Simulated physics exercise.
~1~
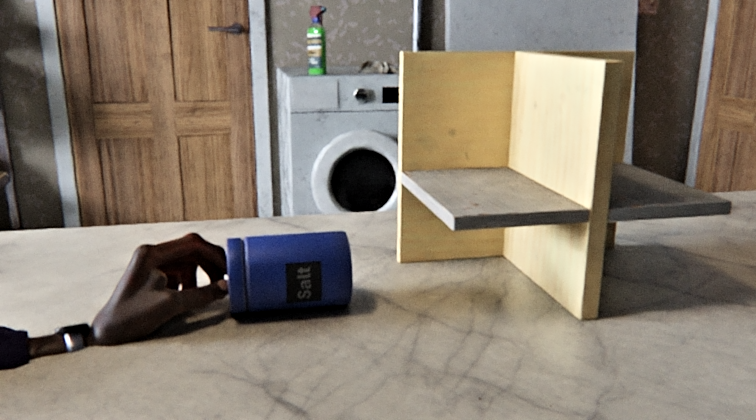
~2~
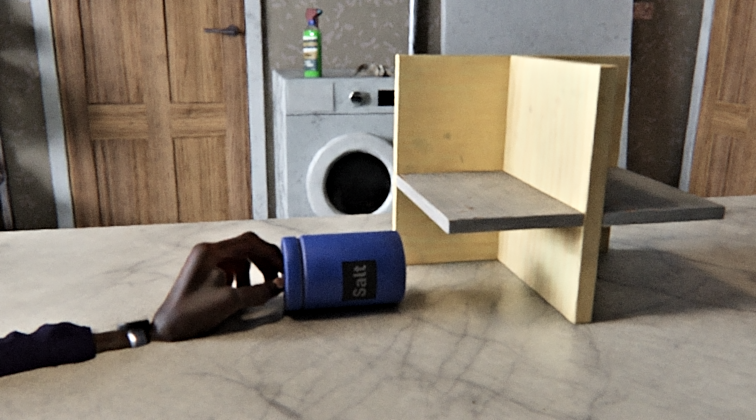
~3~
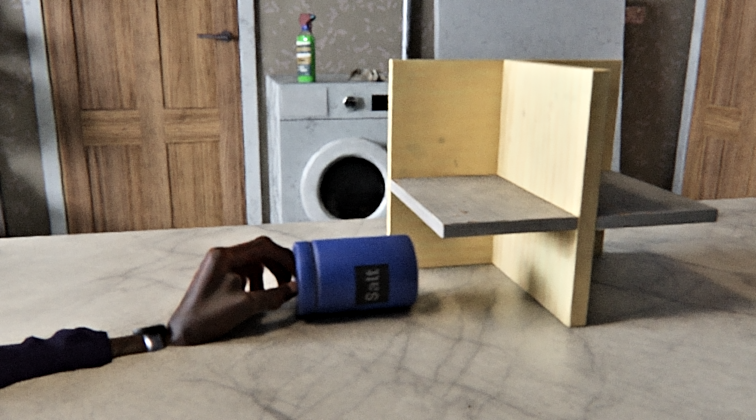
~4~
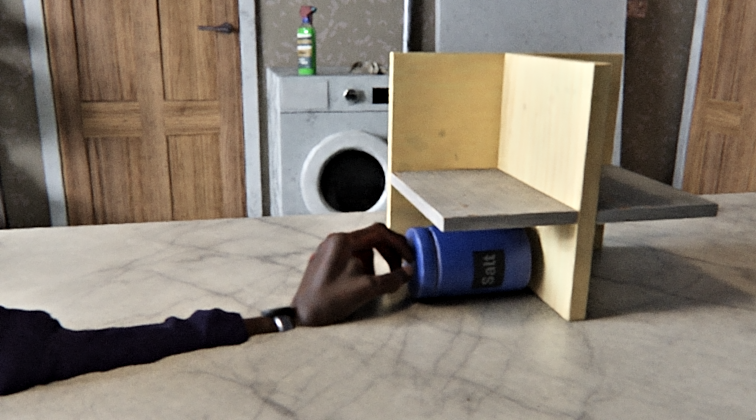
A hand pushing a blue salt jar on its side rightward across a marble surface until it slides under a grey shelf.
